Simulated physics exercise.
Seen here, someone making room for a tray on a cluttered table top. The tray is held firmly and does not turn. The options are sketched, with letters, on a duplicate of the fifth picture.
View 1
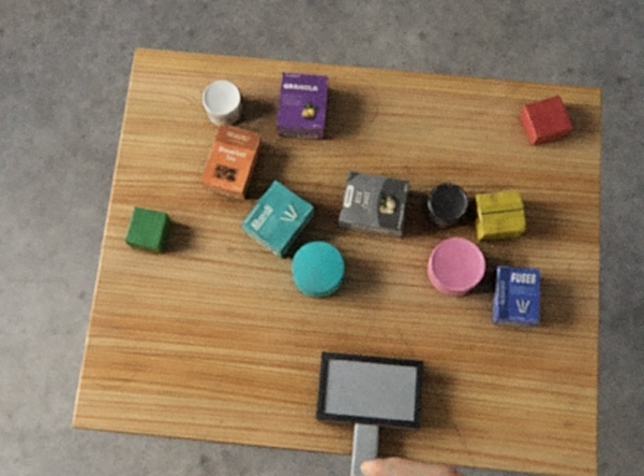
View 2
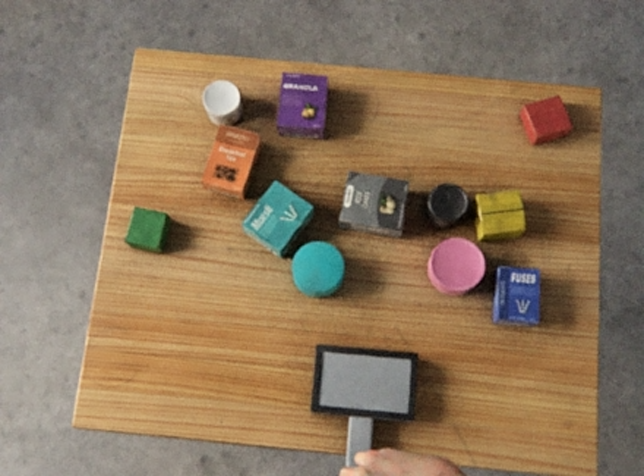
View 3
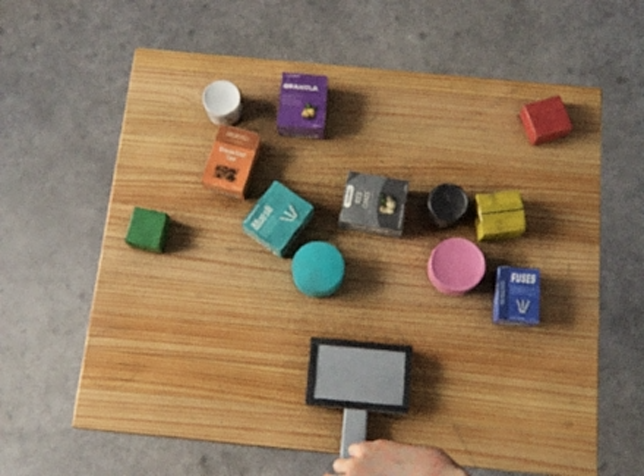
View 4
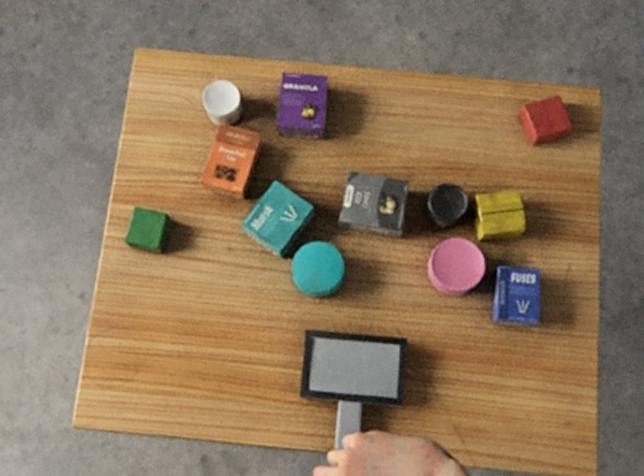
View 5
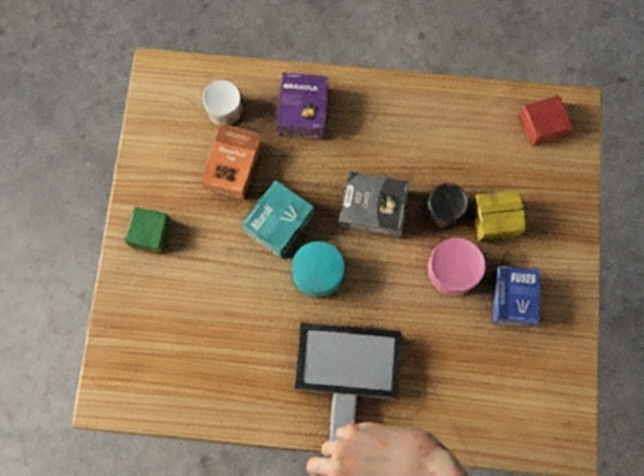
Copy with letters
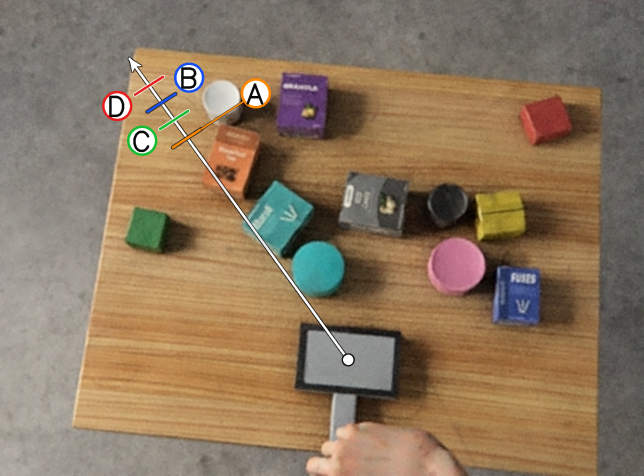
A gray tray with a dark rim, gripped by a hand, slid slowly up and slightly left across the wooden table top, while the colorful boxes, tubs and blocks around it stayed still.
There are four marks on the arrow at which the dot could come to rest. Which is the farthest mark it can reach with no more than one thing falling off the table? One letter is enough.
Up to mark B.
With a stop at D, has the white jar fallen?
Yes.
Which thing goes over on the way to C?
The white jar goes over.
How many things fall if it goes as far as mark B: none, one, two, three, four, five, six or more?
In all, one.
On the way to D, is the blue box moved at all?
By then, no.
On the copy, A at (187, 138); B at (162, 103); C at (174, 120); D at (149, 86); the arrow from (348, 360) to (129, 58); the white dot at (348, 360).
On B. First, tray (278, 265); turquoise packet (266, 200); turquoise tin (314, 211).
Then, tray (212, 174); white jar (220, 68); purple packet (303, 83).
Finally, tray (163, 107); white jar over the edge; orange box (176, 50); one fallen.
By contrast, A is within the limit but short; C is within the limit but short; D drops three.
